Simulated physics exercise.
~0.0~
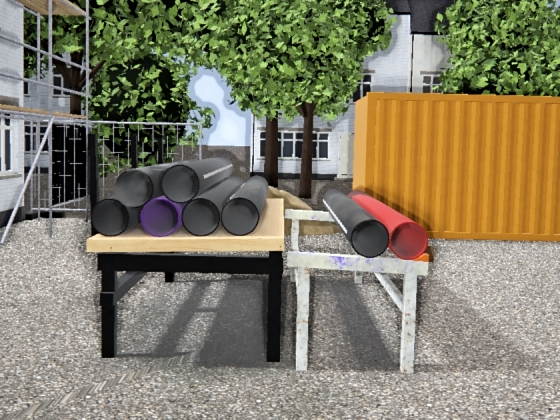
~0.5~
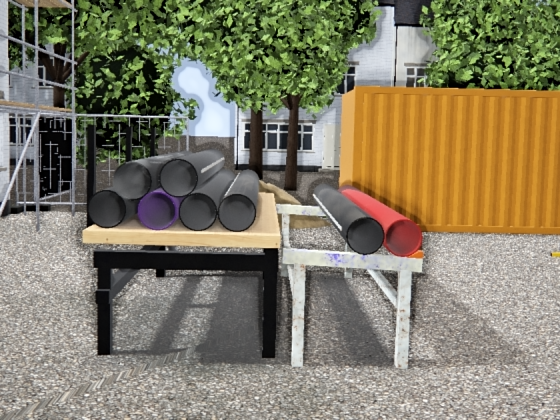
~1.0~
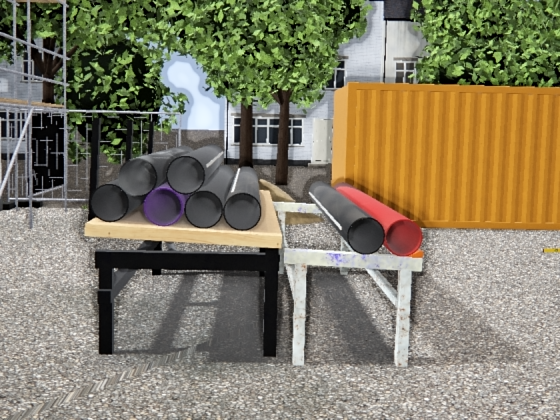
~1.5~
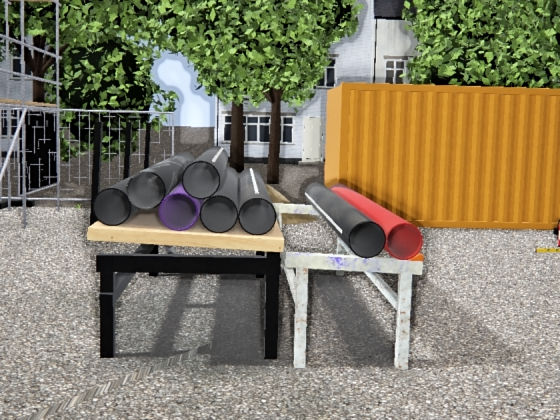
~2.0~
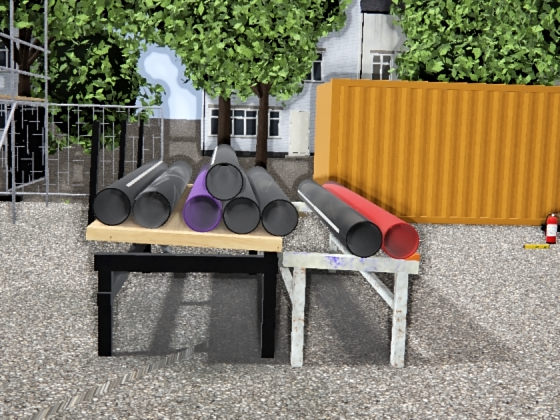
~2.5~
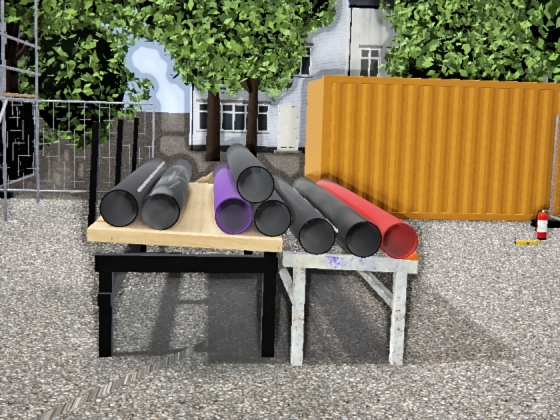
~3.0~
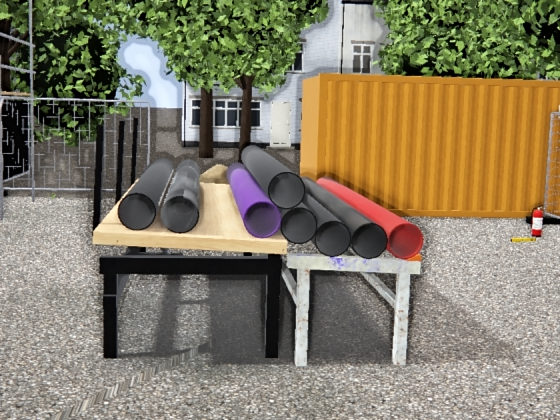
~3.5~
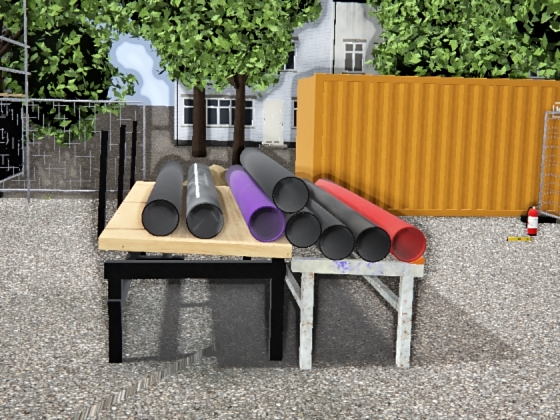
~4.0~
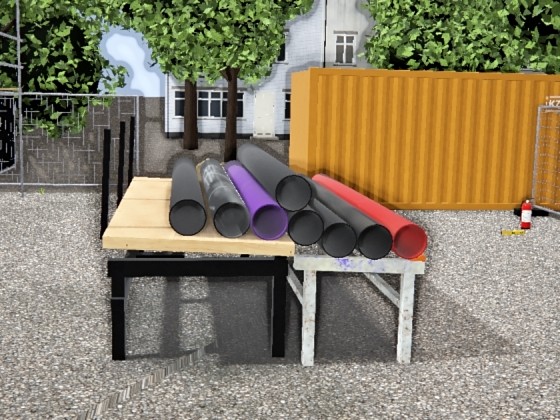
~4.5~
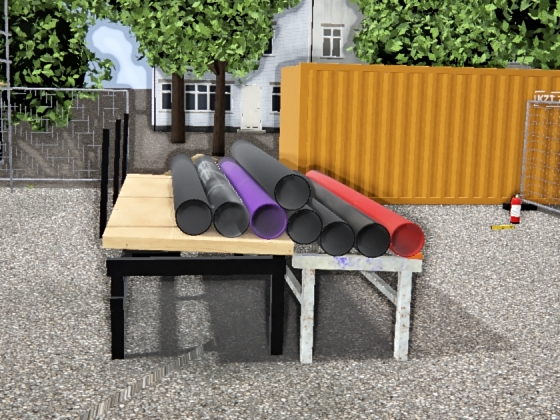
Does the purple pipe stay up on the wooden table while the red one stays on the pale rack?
Yes, the purple pipe rolls right but comes to rest still on the wooden table. The red pipe ends lying on the pale rack beside it.
Dark pipes roll right towards the red one, and the purple pipe stops on the table.
